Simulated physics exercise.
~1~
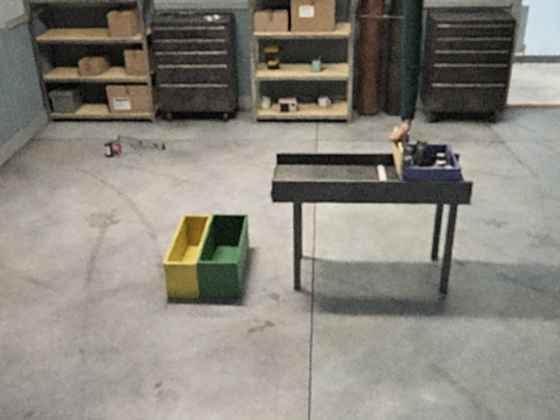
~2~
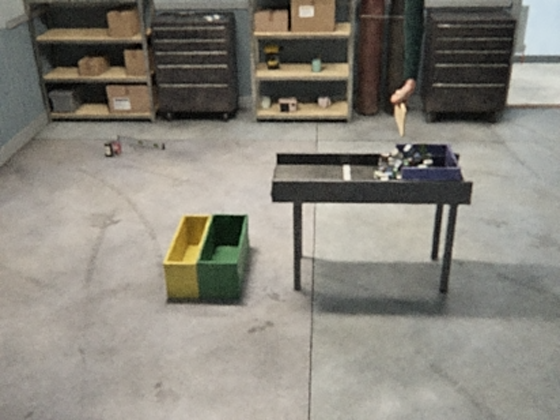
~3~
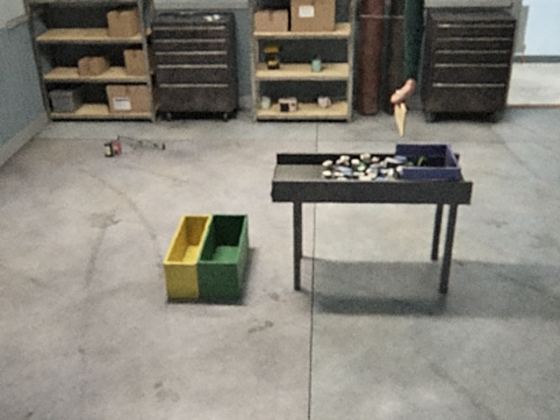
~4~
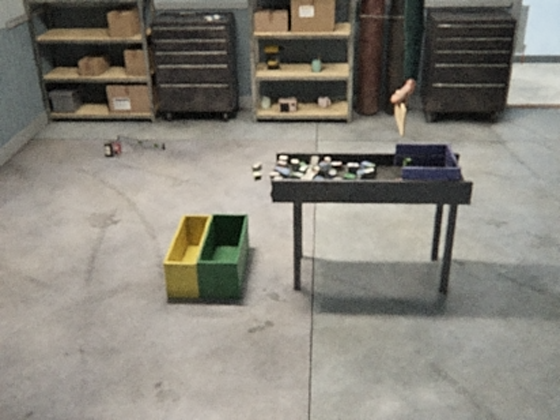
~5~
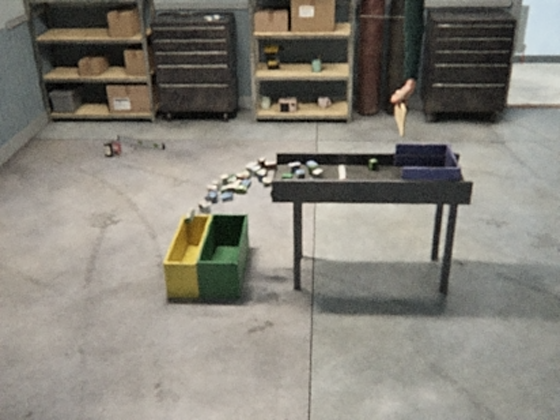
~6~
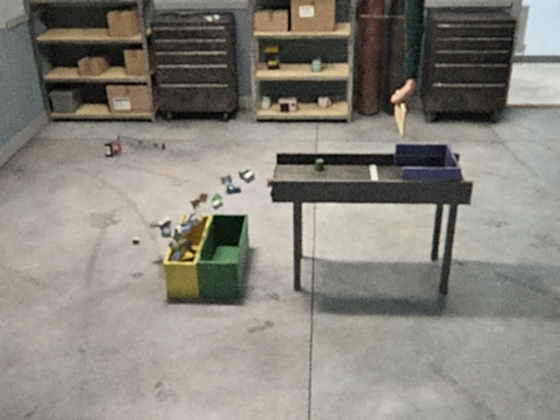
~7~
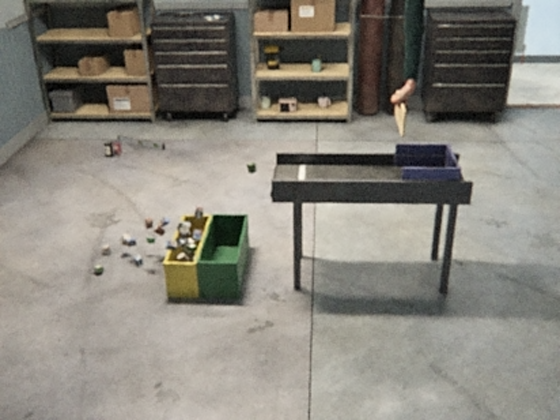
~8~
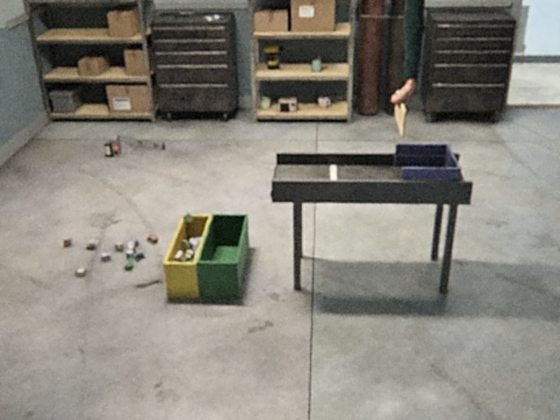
In a workshop, a hand lifted the gate of a blue pen, and a crowd of small cartons rode left along the belt and tumbled off its end, most landing in the yellow tote while others scattered across the floor beyond it.
